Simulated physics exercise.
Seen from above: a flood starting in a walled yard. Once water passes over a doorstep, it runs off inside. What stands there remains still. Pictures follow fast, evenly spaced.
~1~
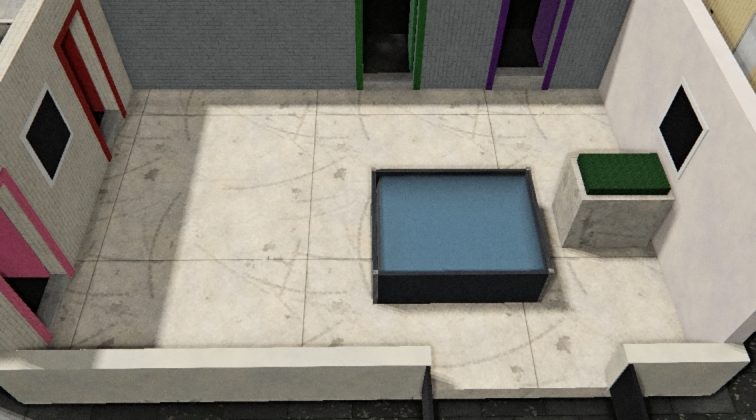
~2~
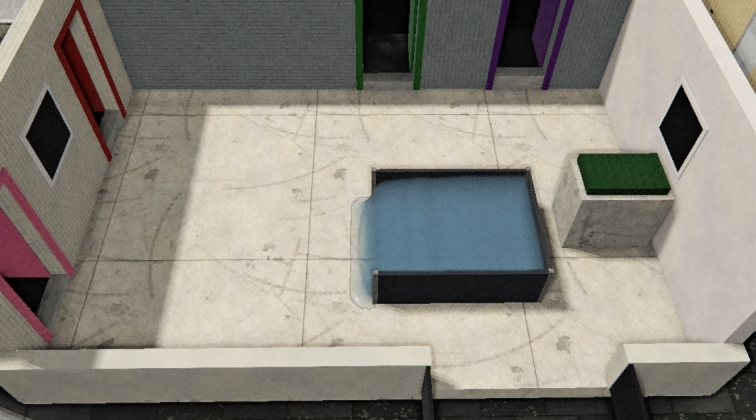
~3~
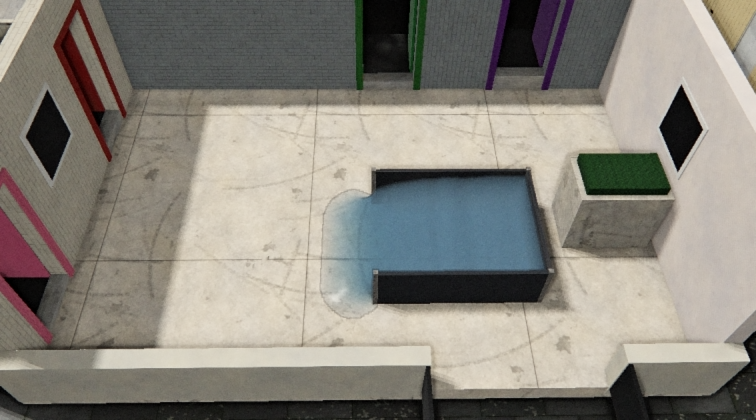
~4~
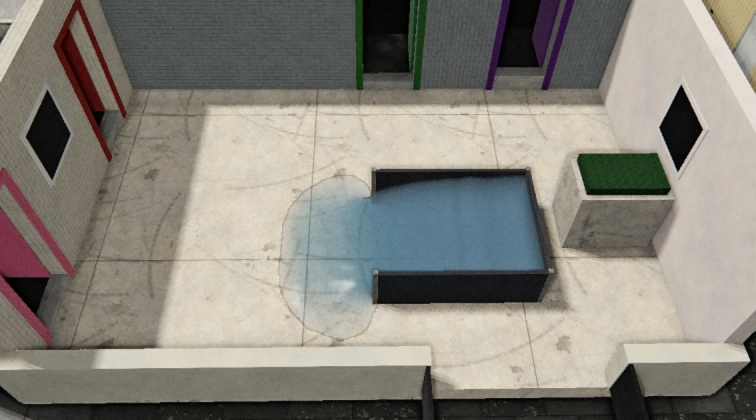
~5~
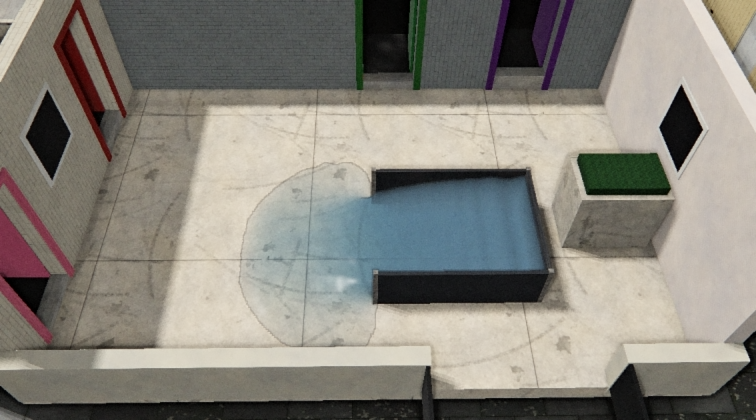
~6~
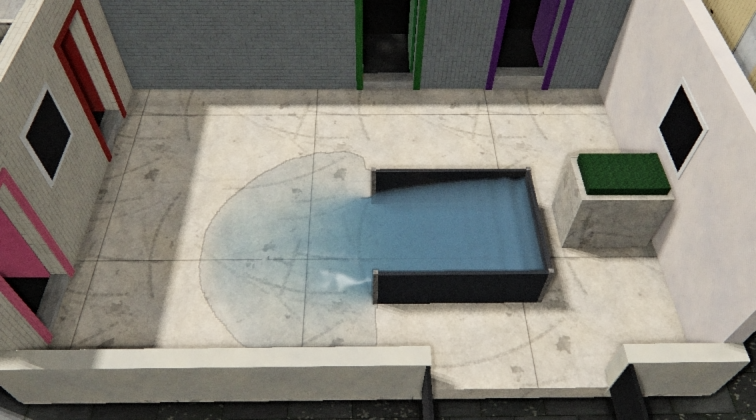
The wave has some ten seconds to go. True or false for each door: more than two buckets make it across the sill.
Green door: False; pink door: True; red door: False; purple door: False.
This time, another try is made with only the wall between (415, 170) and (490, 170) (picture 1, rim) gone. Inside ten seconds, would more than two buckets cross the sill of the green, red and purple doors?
In that case the green one breaks the limit, the red one stays within bounds and the purple one stays within bounds.
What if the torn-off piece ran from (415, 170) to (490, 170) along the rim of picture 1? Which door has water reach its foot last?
Latest of all is the door marked pink.
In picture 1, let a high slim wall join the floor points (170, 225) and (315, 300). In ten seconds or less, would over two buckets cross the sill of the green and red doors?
My guess is the green door door stays within the limit and the red door door exceeds the limit.
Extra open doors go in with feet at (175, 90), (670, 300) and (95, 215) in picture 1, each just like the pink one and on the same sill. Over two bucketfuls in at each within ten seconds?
First crosses the line, second stays short of it, third crosses the line.
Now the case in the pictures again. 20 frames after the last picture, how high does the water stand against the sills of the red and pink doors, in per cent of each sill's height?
Around 80 in a hundred for the first and 280 in a hundred for the second.
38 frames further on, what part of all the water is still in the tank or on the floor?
About 90 per cent.
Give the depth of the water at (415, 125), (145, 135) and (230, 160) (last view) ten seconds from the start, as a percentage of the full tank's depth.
I'd put them at close to 8 per cent, then 10 per cent, then 10 per cent.
A moment on, water covers 40 % of the floor; the green door not reached, the pink door wet at the sill, nothing in, the red door not reached, the purple door not reached.
Next, water covers 45 % of the floor; the green door not reached, the pink door over two buckets in, the red door wet at the sill, nothing in, the purple door not reached.
Then, water covers 50 % of the floor; the green door not reached, the pink door far over two buckets in, the red door wet at the sill, nothing in, the purple door not reached.
Later, water covers 60 % of the floor; the green door wet at the sill, nothing in, the pink door far over two buckets in, the red door wet at the sill, nothing in, the purple door not reached.
In the end, water covers 90 % of the floor; the green door wet at the sill, nothing in, the pink door far over two buckets in, the red door wet at the sill, nothing in, the purple door wet at the sill, nothing in.
